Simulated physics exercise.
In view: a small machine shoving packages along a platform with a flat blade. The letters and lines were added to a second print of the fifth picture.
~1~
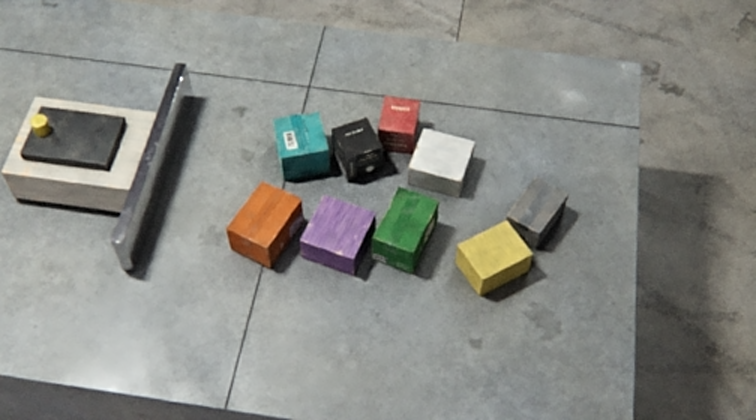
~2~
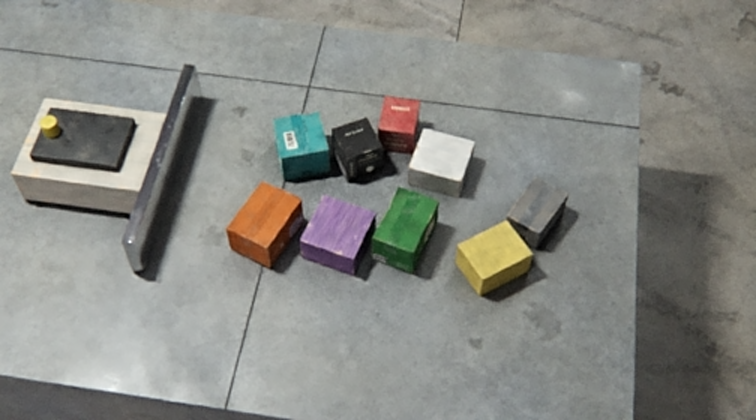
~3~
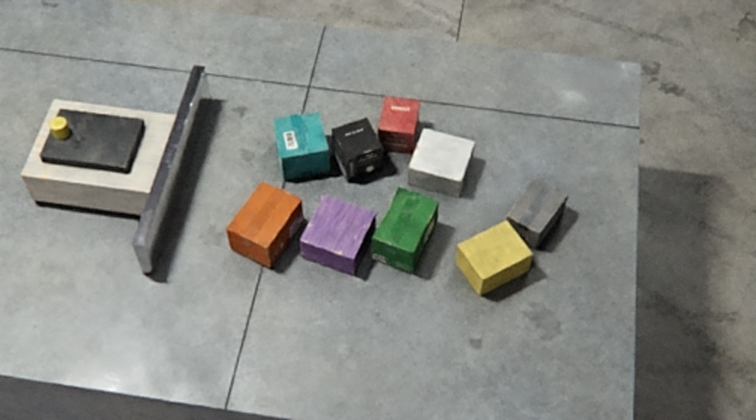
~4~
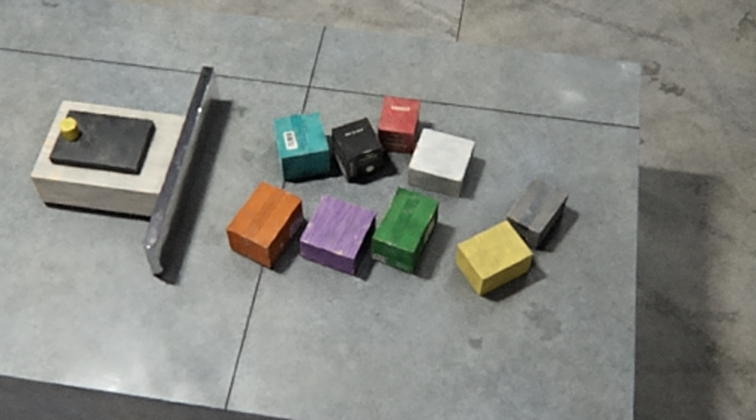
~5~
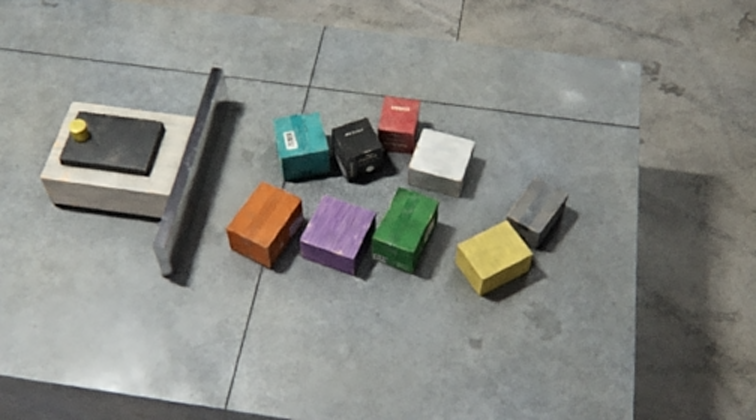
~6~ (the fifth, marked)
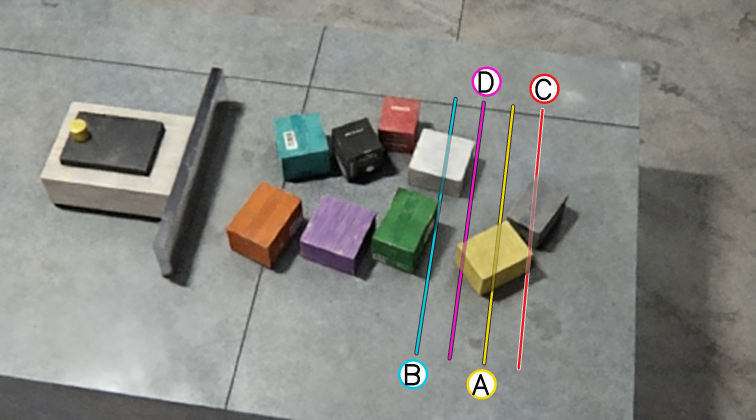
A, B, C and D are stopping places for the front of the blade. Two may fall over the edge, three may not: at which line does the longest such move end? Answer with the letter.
Stop at A.
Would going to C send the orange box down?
By then, no.
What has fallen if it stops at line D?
It is the yellow crate.
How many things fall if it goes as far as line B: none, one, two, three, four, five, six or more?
By then, none.
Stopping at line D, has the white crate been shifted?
By then, yes.
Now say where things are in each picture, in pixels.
In the first picture, turquoise parcel (301, 146); white crate (441, 163); purple crate (339, 235).
In the second picture, robot (90, 139); yellow crate (494, 258).
In the third picture, robot (99, 140); red box (399, 125).
In the fourth picture, robot (109, 141); black box (357, 150).
In the fifth picture, robot (119, 143); turquoise parcel (301, 146); white crate (441, 163); purple crate (339, 235).
On the marked copy, A at (500, 224); B at (438, 216); C at (532, 228); D at (468, 220).
With A. Early on, robot (226, 157); red box (408, 126); white crate (449, 164).
Further on, robot (336, 171); yellow crate (595, 276); grey parcel (581, 213).
At the end, robot (424, 183); grey parcel over the edge; yellow crate over the edge; two fallen.
As for the rest, B is within the limit but short; C drops four; D is within the limit but short.
